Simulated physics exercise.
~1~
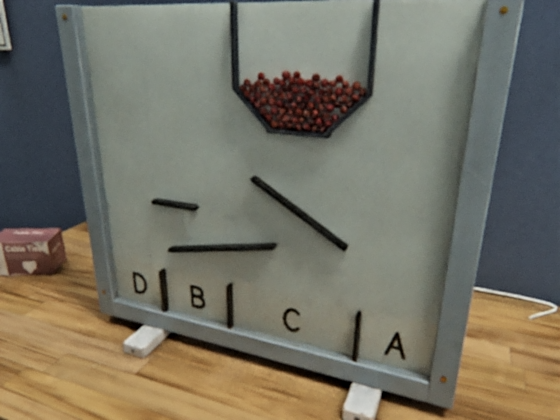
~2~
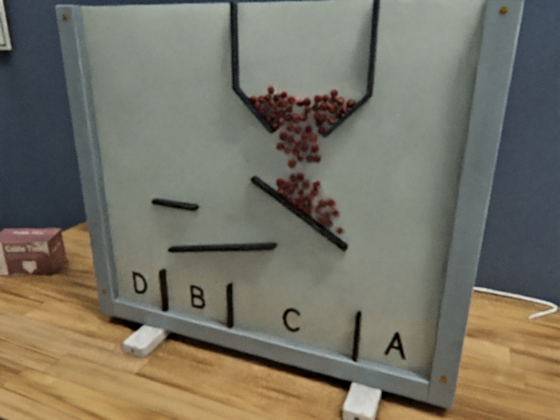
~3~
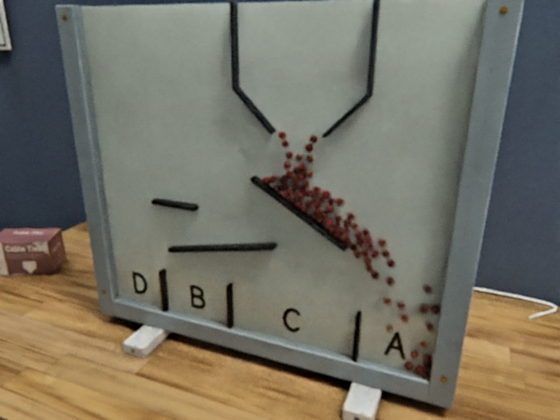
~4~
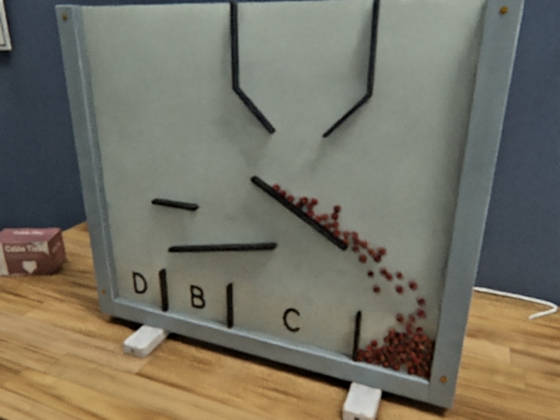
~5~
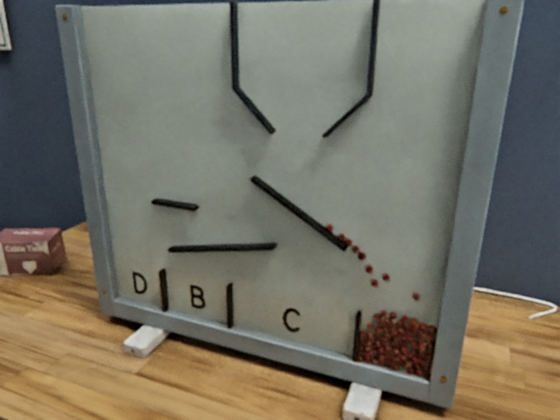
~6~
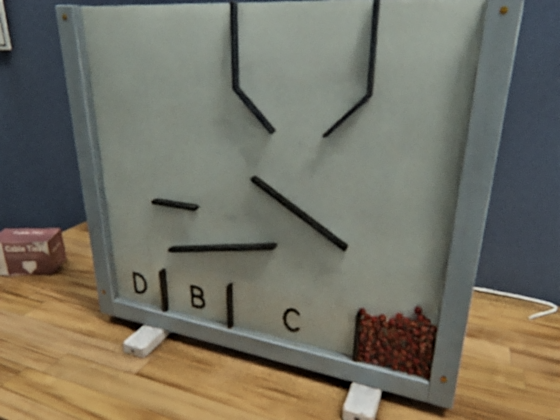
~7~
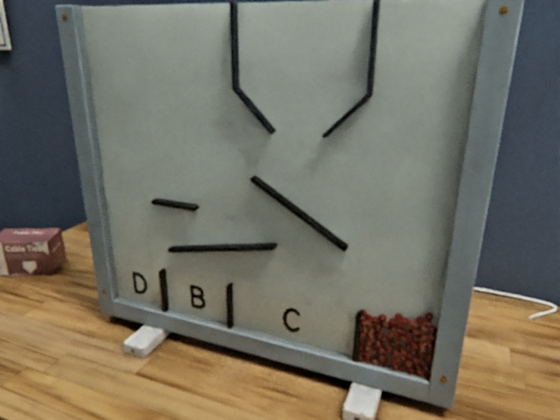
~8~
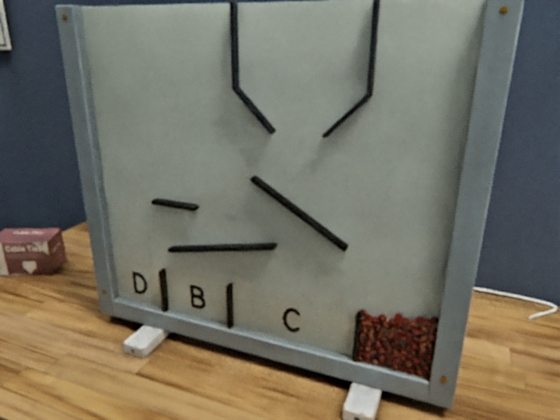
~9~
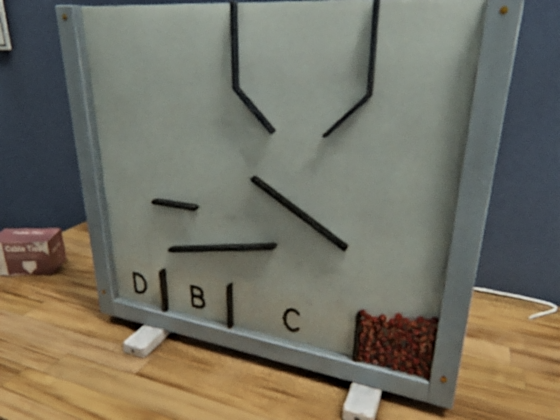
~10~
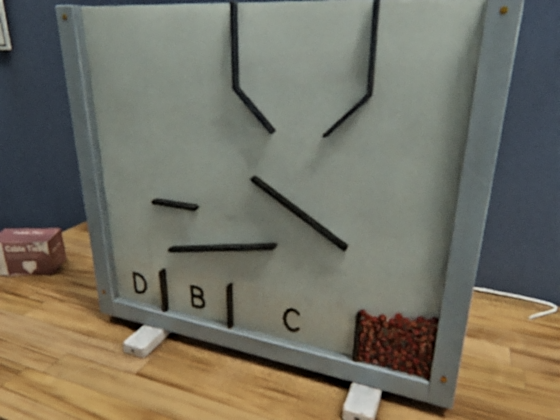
On a wooden tabletop, reddish beads dropped from the hopper of an upright case onto a slanted ledge, slid down to the right and poured into the bin marked A, where they all settled, leaving the other three bins empty.
